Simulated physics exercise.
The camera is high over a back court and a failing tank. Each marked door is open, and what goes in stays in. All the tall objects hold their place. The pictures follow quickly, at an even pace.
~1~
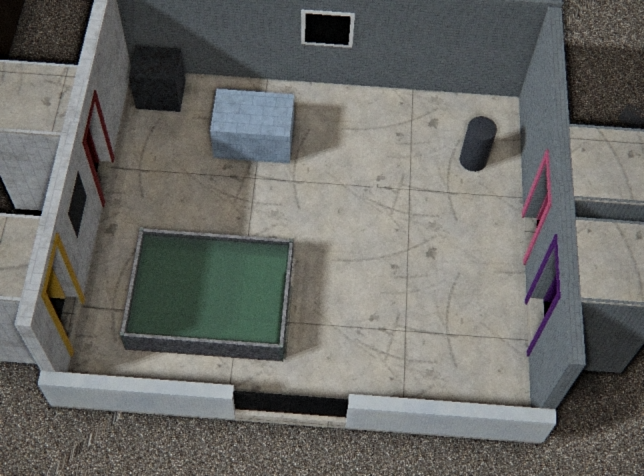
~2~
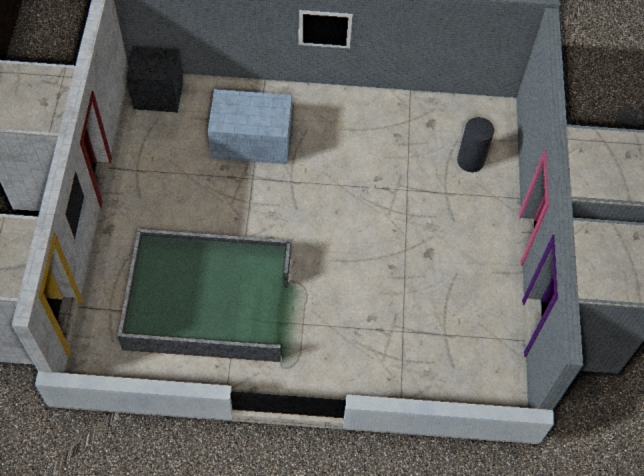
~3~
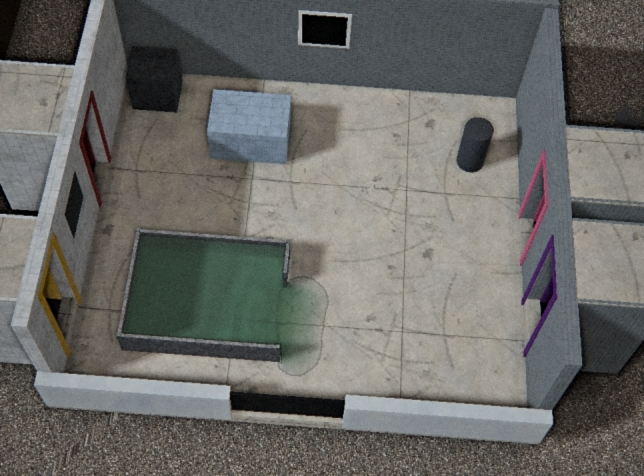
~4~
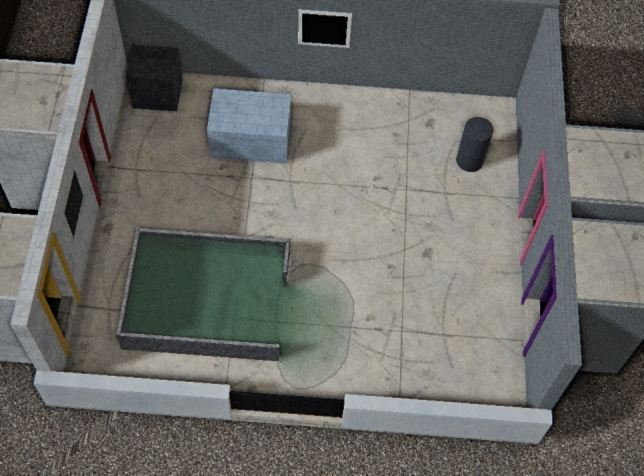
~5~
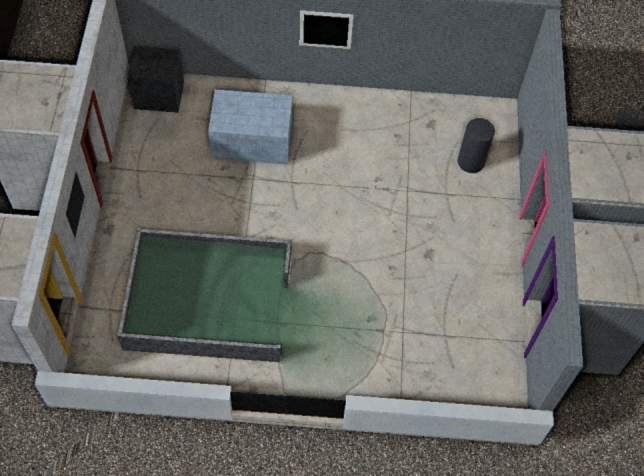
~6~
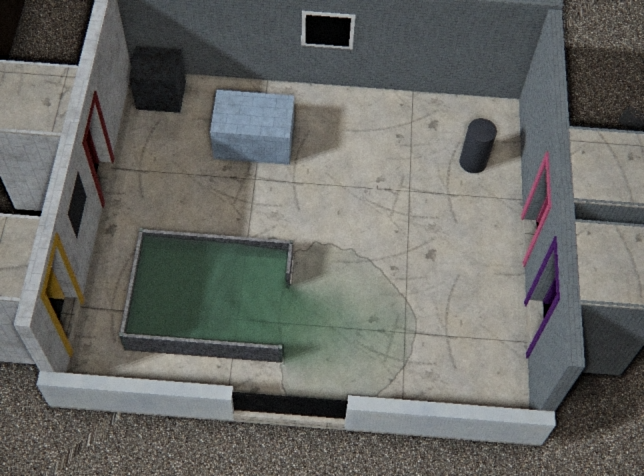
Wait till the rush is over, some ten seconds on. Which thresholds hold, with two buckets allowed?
In the end: The purple door admits no more than that; the pink door lets in a lot; the red door admits no more than that; the yellow door admits no more than that.
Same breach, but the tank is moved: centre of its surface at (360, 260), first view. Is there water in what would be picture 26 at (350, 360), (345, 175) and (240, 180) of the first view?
One after the other: Awash, no water, no water.
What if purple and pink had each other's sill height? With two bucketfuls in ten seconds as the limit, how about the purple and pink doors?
One by one: The purple one is over, the pink one takes less.
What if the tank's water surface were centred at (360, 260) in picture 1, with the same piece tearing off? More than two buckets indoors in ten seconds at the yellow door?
The yellow one takes less.
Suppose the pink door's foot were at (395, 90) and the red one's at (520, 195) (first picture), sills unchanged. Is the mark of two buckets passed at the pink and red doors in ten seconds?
One by one: The pink door goes over; the red door passes that mark.
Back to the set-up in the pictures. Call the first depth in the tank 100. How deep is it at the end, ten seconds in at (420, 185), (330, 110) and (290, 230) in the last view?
In turn 12, 14 and 2 in a hundred.
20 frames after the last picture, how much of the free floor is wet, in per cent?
I make it 35 per cent.
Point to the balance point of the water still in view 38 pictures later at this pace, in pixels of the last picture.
Near (379, 283).
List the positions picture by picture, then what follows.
Still water in the water tank at (210, 288), in the first picture.
Water pours out at (281, 318) and has run to (290, 363), in the second picture.
Water pours out at (280, 319) and has run to (299, 370), in the third picture.
The front is at (342, 289), out from the gap at (280, 318), in the fourth picture.
The front is at (382, 314), out from the gap at (281, 320), in the fifth picture.
Water pours out at (283, 320) and has run to (410, 316), in the sixth picture.
A moment on, water covers 25 % of the floor; the purple door wet at the sill, nothing in, the pink door not reached, the red door not reached, the yellow door not reached.
Next, water covers 30 % of the floor; the purple door wet at the sill, nothing in, the pink door not reached, the red door not reached, the yellow door not reached.
Then, water covers 35 % of the floor; the purple door wet at the sill, nothing in, the pink door under two buckets in, the red door not reached, the yellow door not reached.
Later, water covers 55 % of the floor; the purple door wet at the sill, nothing in, the pink door over two buckets in, the red door not reached, the yellow door not reached.
In the end, water covers 75 % of the floor; the purple door wet at the sill, nothing in, the pink door over two buckets in, the red door not reached, the yellow door not reached.
